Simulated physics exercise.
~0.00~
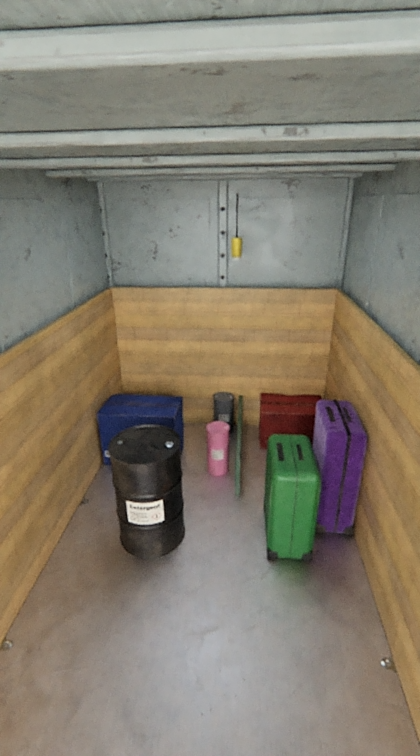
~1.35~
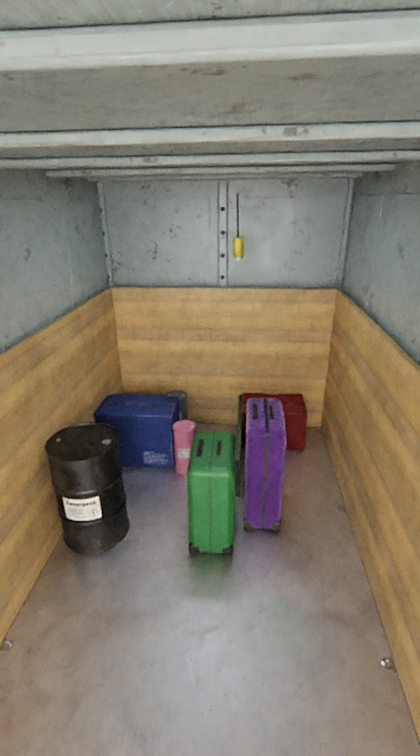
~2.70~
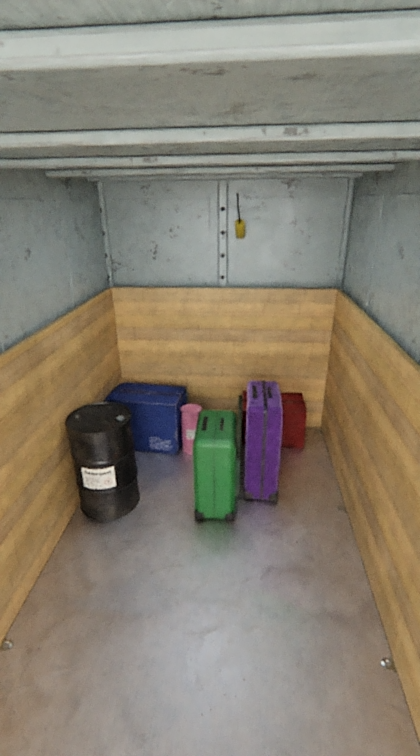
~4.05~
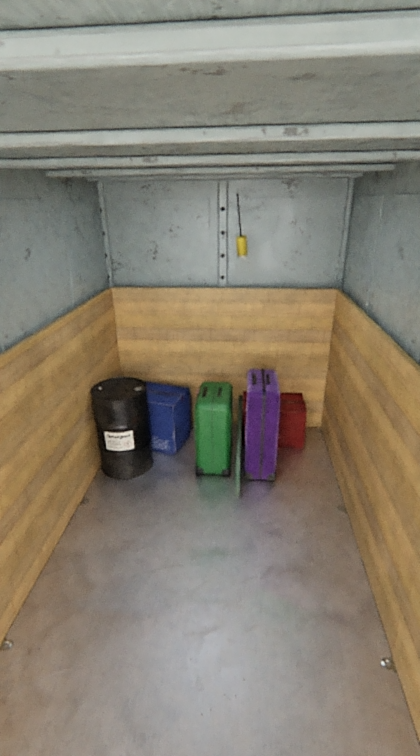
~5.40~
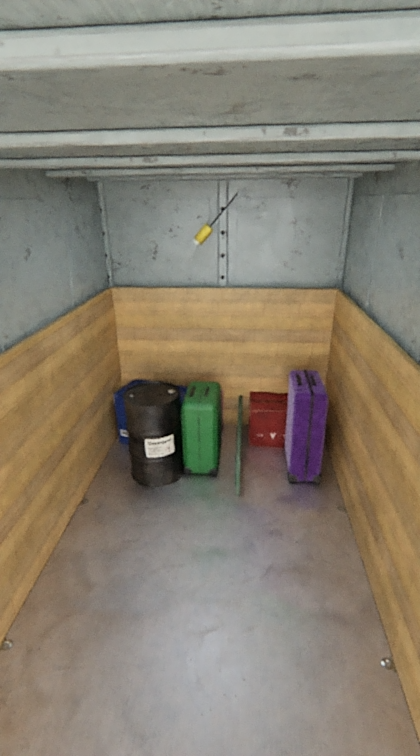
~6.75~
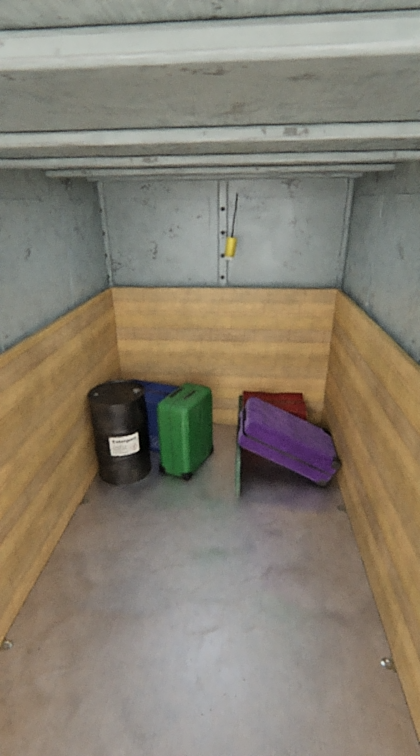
At first, a black drum, a blue box, a red box, green and purple cases and pink and grey canisters stand in a wood-lined van bay, a yellow lamp hanging above. The load slides left, the two cases moving close together in the middle. Next it shifts forwards towards the front wall, the drum and cases bunching up near the boxes. The drum and purple case then slide right, while the green case sits a little further left and the lamp swings. Finally, the drum and green case move back left, and the purple case ends toppled on its side by the red box.
